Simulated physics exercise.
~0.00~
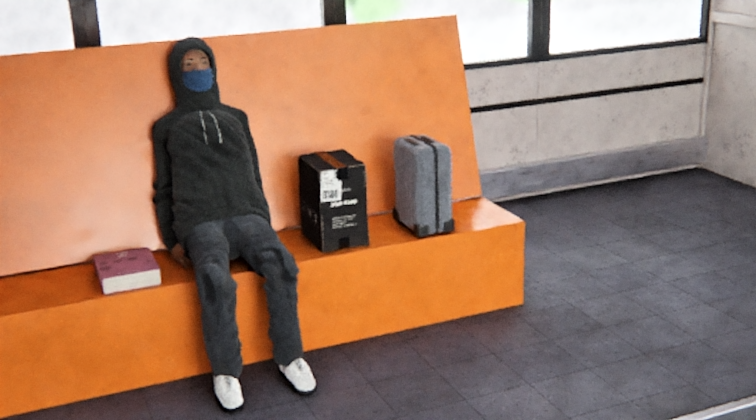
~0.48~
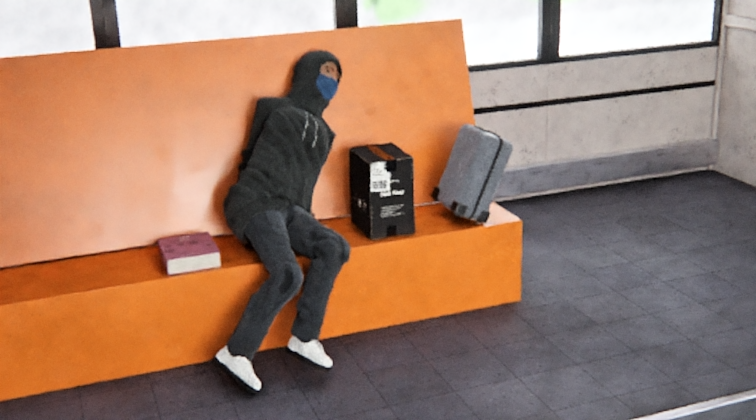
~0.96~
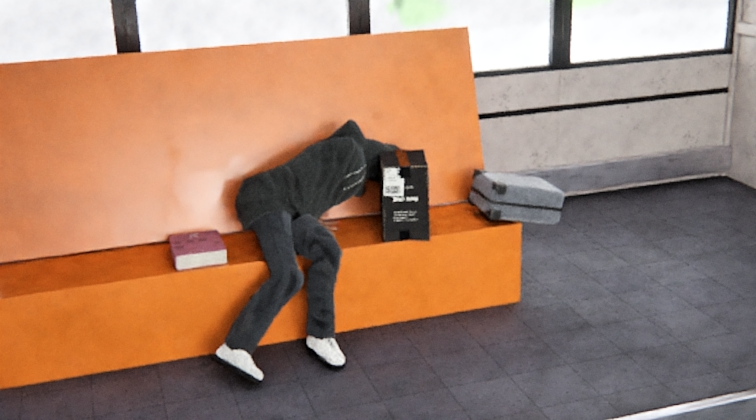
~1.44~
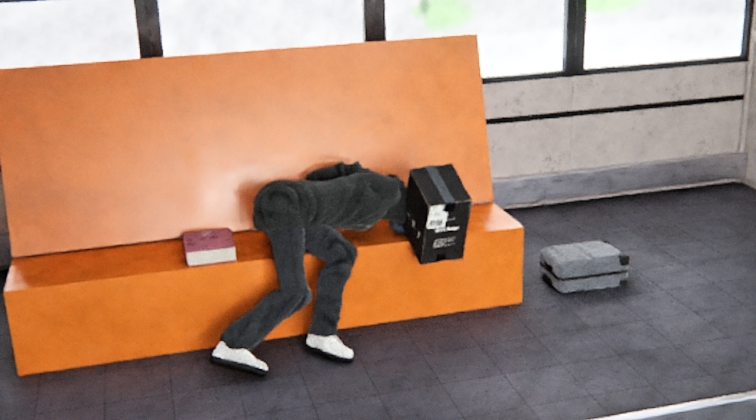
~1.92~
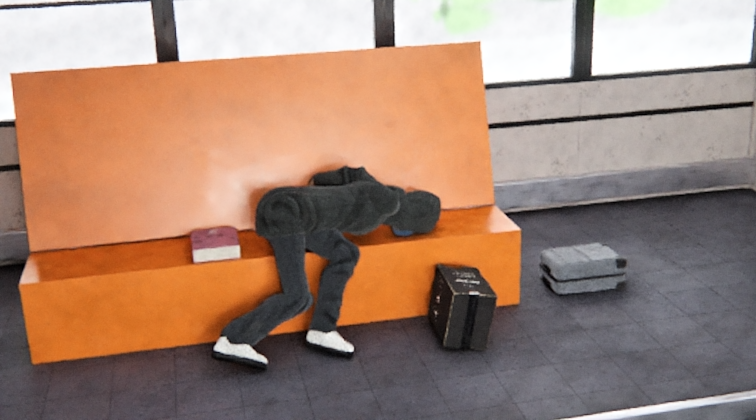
Hooded, masked figure slumping sideways along an orange bench as a grey case, then a black box, topples to the floor.
